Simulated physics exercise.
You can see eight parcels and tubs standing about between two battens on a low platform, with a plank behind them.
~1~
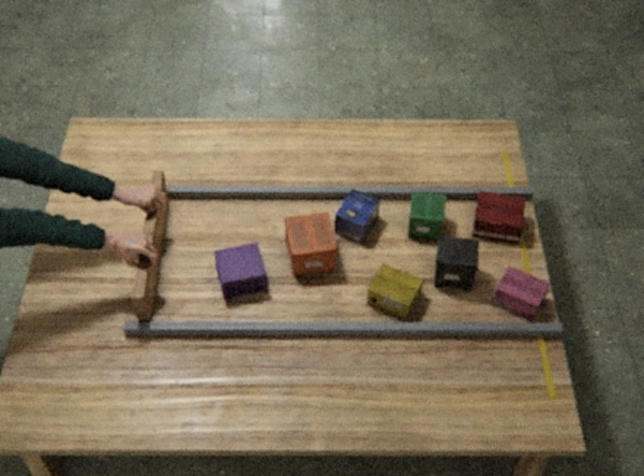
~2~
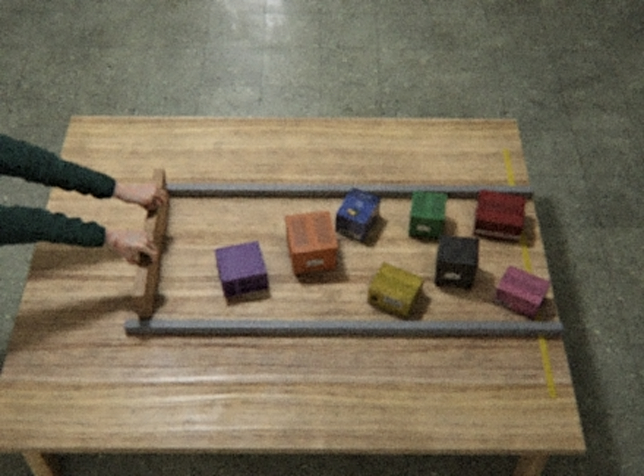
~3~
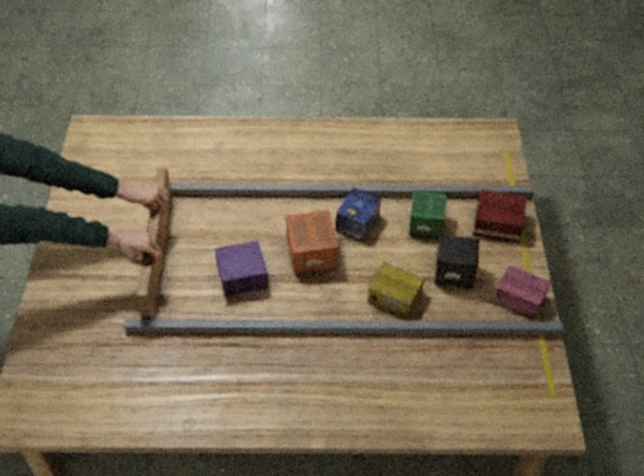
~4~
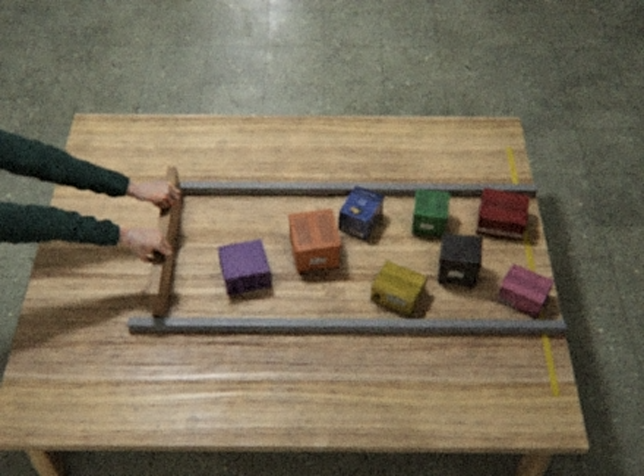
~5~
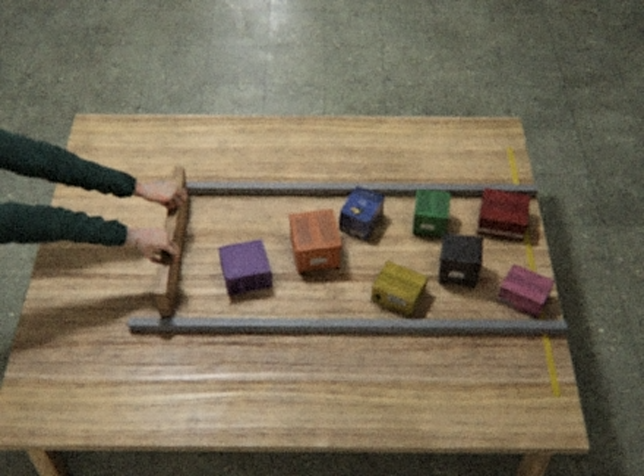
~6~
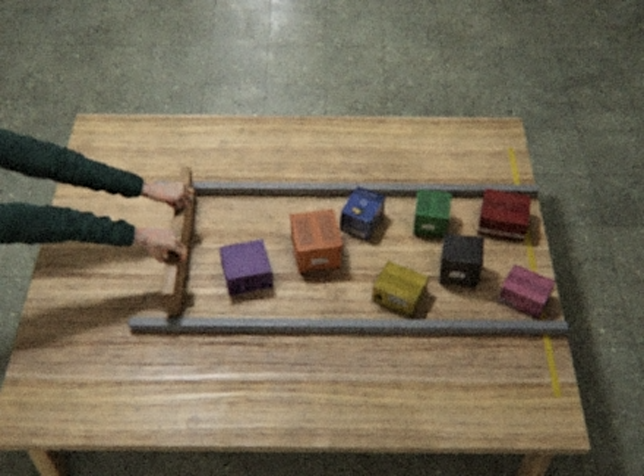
On a wooden table, eight colourful boxes stand scattered between two grey rails, with a yellow line marked near the right edge. Two hands in dark green sleeves grip a wooden plank at the left, then slide it slowly a short way right, leaving a narrower gap before the purple box.
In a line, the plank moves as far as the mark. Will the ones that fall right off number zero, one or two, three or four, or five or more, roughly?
They will number five or more.
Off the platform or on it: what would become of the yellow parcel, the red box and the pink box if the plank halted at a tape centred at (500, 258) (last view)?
Here's how it goes: The yellow parcel ends up below, the red box ends up below, and the pink box ends up below.
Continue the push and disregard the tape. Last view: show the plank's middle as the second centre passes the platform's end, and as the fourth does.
(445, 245), later (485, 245).
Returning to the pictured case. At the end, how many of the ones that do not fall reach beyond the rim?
Things overhanging at the end: 1.
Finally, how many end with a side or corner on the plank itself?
Number: 1.
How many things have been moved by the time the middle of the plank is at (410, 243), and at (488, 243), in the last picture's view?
The first count is 8, and then it's 8.
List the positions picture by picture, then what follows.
Pink box (521, 293); red box (499, 217); black tote (456, 264); plank (152, 245); tape (526, 260), in the first picture.
Red box (500, 216); blue box (358, 214), in the second picture.
Black tote (457, 262); yellow parcel (396, 289), in the third picture.
Pink box (525, 290); plank (166, 241), in the fourth picture.
Red box (504, 214); purple crate (245, 267), in the fifth picture.
Pink box (527, 291); red box (504, 215); black tote (461, 261); plank (180, 241); tape (531, 258), in the sixth picture.
Soon after, none off yet; pink box at rest near (527, 291); red box at rest near (504, 215); black tote at rest near (461, 261).
Then, none off yet; pink box moved a little near (536, 290); red box moved a little near (518, 214); black tote moved about its own width near (485, 258).
At rest, the number that fall off is five or more; fallen, purple crate, orange tote, yellow parcel, green tote, black tote, red box and pink box.
